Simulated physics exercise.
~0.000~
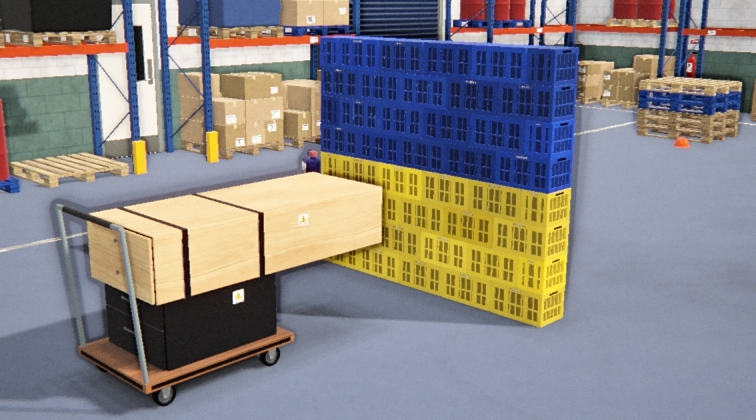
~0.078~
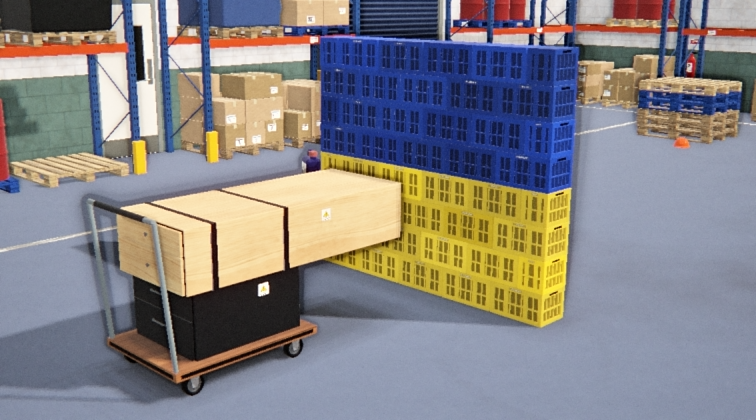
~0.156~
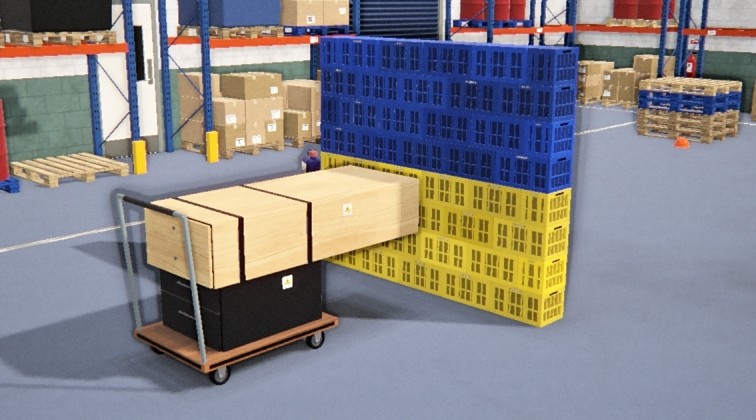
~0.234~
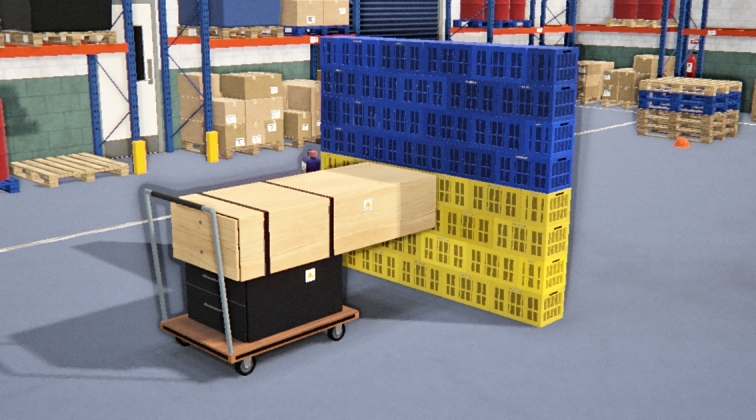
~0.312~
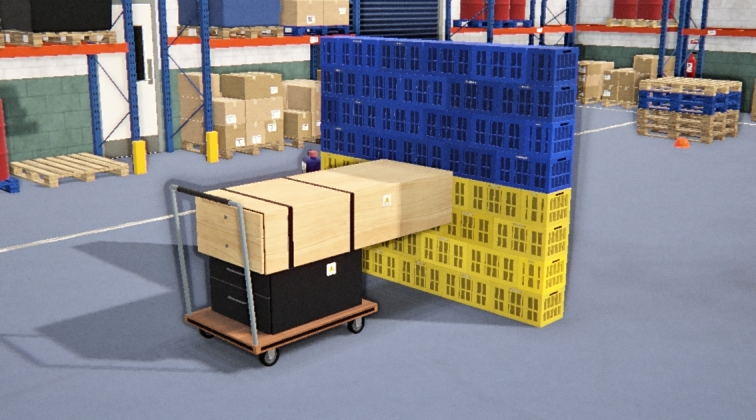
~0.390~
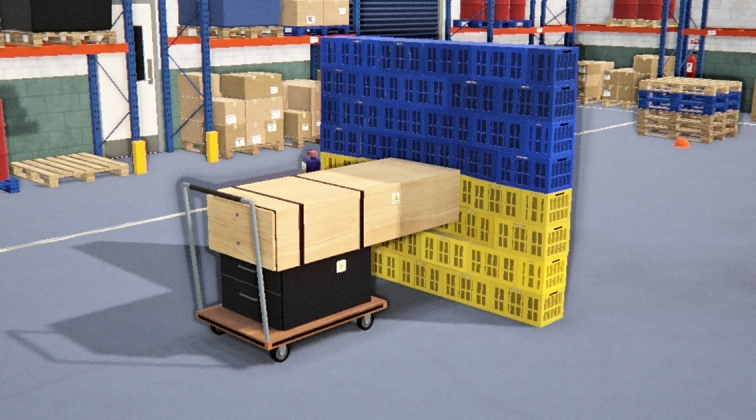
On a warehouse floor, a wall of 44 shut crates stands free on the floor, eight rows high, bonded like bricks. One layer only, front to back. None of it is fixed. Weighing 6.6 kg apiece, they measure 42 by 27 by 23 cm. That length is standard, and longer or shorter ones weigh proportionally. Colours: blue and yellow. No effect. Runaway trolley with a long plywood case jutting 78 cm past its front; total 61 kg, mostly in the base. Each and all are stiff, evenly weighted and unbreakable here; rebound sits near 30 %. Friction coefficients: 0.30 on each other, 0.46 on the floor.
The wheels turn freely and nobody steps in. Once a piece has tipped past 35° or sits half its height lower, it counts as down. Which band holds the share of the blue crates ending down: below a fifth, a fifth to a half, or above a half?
Below a fifth.
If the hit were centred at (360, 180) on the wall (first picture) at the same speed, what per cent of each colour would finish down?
Down at the end: Yellow 30 percent, blue 70 percent.
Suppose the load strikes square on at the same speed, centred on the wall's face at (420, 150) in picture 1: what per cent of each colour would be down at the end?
Per cent down - yellow: 10, blue: 80.
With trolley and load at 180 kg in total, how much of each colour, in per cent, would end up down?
Result: Yellow 40 and blue 100 in a hundred.
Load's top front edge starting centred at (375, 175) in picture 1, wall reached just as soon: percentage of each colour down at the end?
Down at the end: Yellow 0 per cent, blue 0 per cent.
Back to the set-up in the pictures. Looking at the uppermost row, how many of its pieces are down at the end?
The number is 0.
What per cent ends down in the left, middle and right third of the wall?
I'd put it at 0 % left, 0 % middle and 0 % right.
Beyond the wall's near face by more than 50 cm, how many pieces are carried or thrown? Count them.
Roughly 0 pieces in all.
After 0.50 s, load 15 cm past the wall's line, still rolling; none of the 22 blue crates down (0 of 44 in all colours); top blue crate unmoved; top yellow crate shifted 21 cm.
After 0.86 s, load 19 cm past the wall's line, stopped; none of the 22 blue crates down (0 of 44 in all colours); top blue crate shifted 26 mm; top yellow crate leaning 4°.
After 2.12 s, load 17 cm past the wall's line, still rolling; none of the 22 blue crates down (0 of 44 in all colours); top blue crate shifted 18 mm; top yellow crate shifted 25 cm.
At rest (3.1 s), load 16 cm past the wall's line, stopped; none of the 22 blue crates down (0 of 44 in all colours); top blue crate unmoved; top yellow crate shifted 25 cm. That is 0 per cent. As the last picture would show them, middles, top blue crate near (340, 52), top yellow crate near (431, 174).
